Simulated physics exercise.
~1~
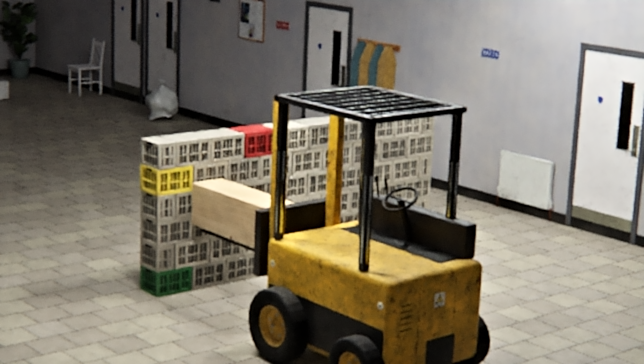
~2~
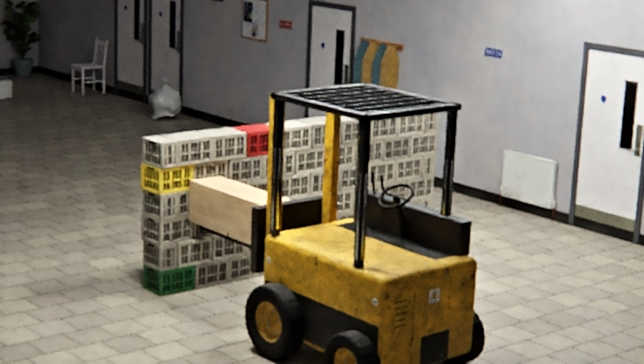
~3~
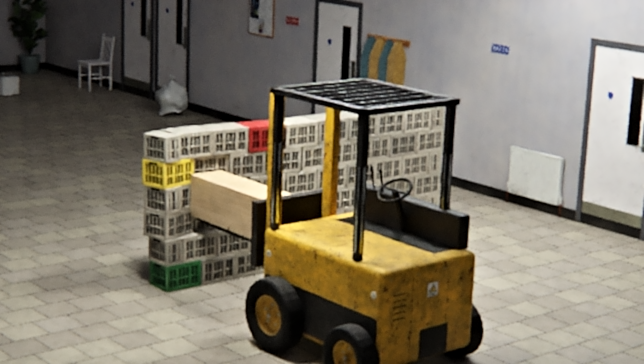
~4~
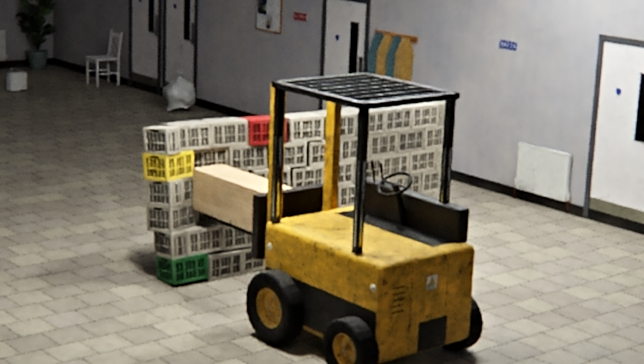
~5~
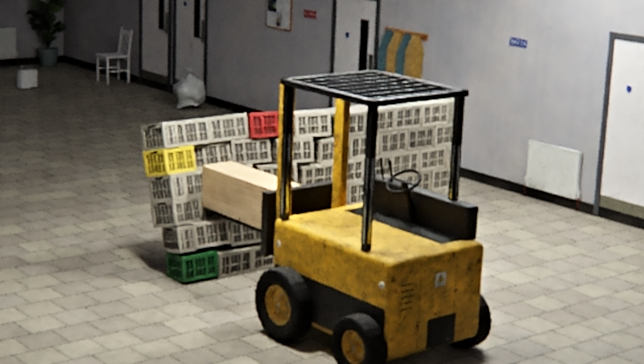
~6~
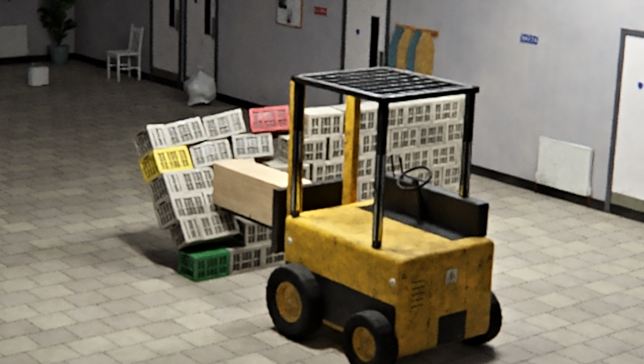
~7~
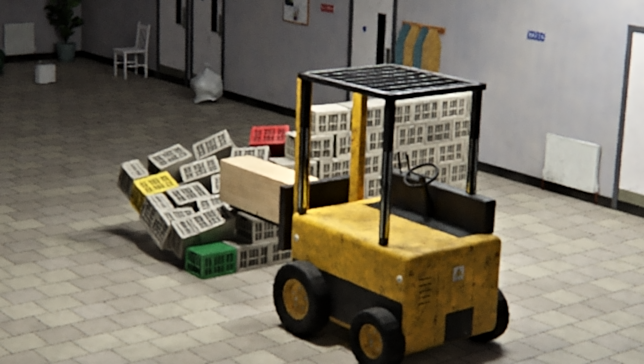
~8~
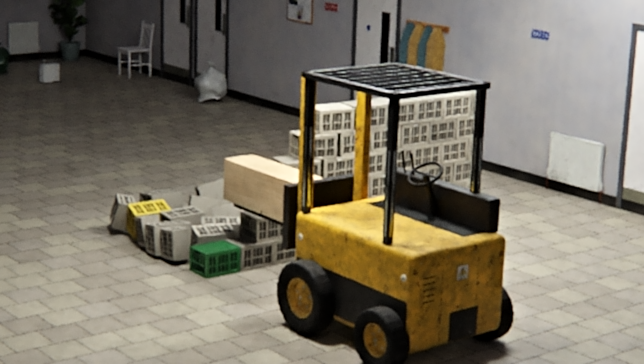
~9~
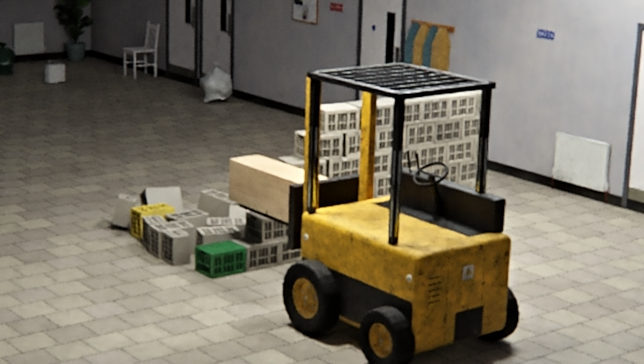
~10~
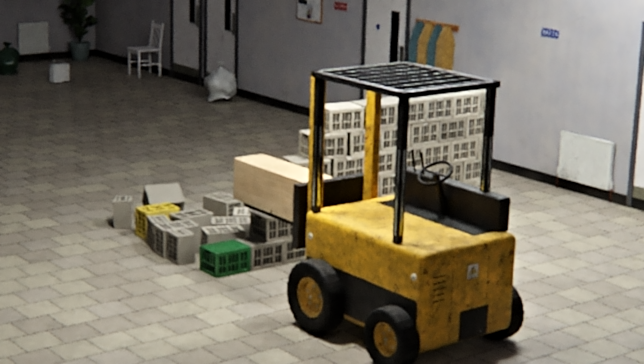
A yellow forklift pushes into a crate wall, toppling its left end into a heap.
